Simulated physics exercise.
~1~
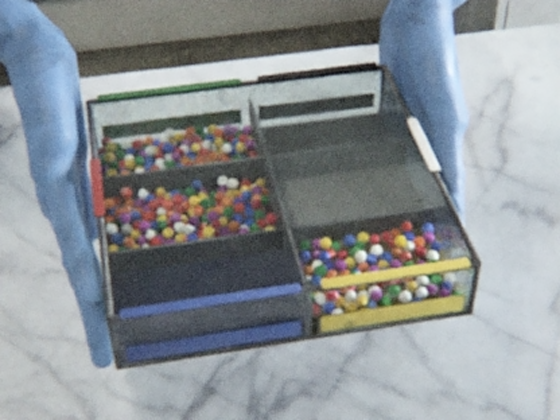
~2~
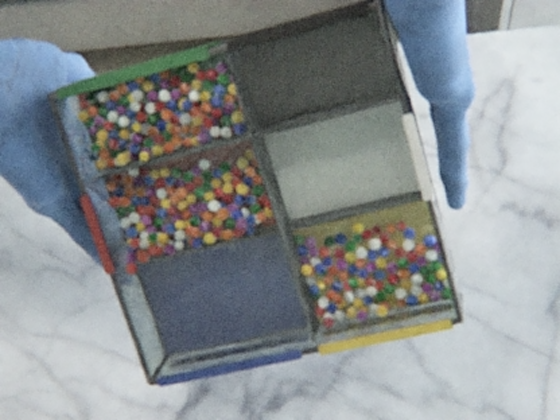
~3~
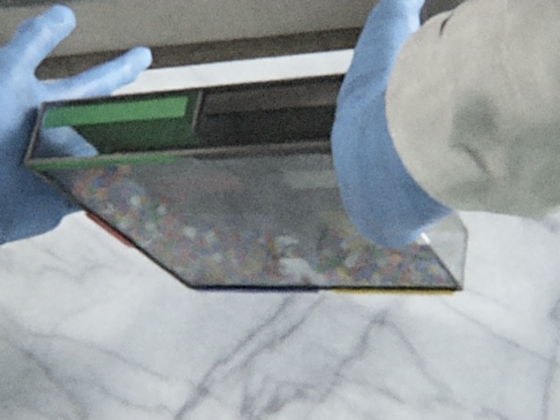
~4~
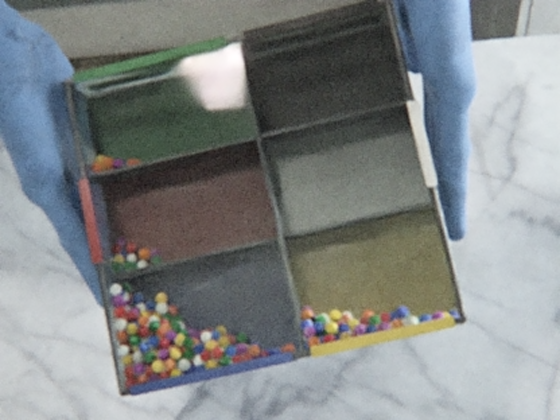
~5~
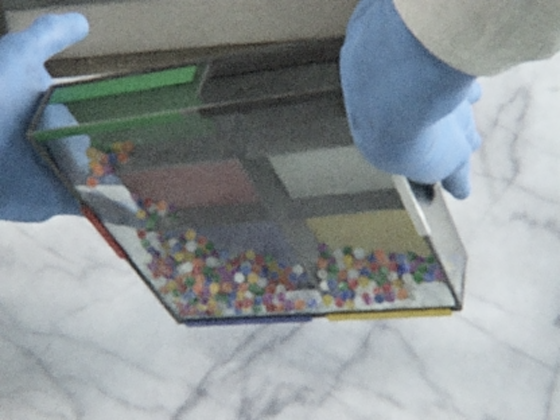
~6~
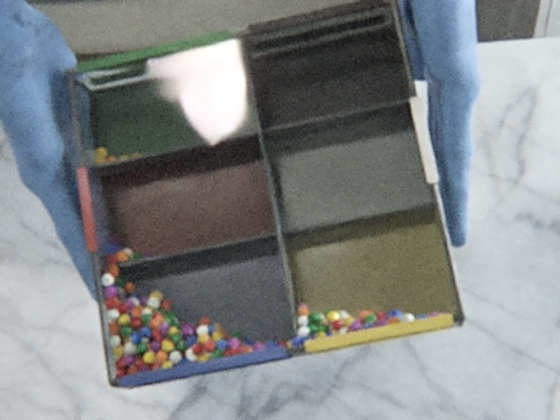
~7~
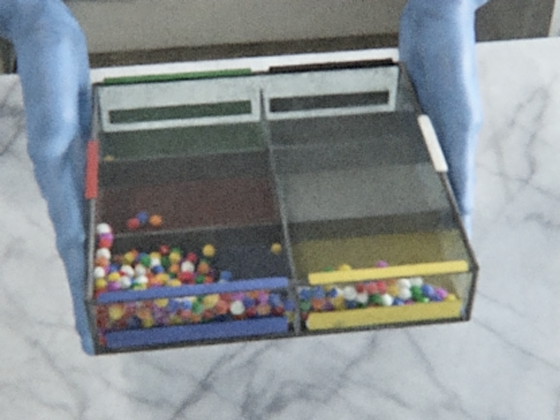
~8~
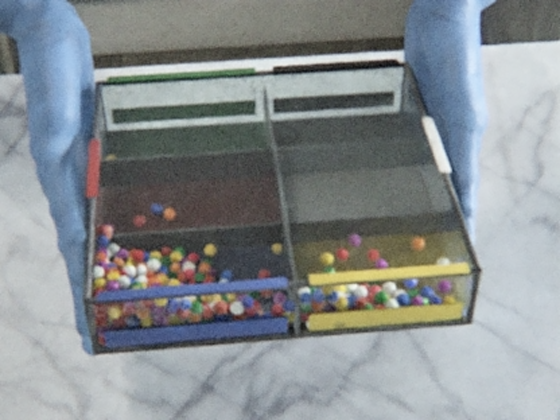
A clear-lidded, divided box of colorful beads was tipped up steeply by two blue-gloved hands, partly eased back, tipped steeply again, then laid level, leaving most beads in the blue section, a smaller share in the yellow, and a few in the red.
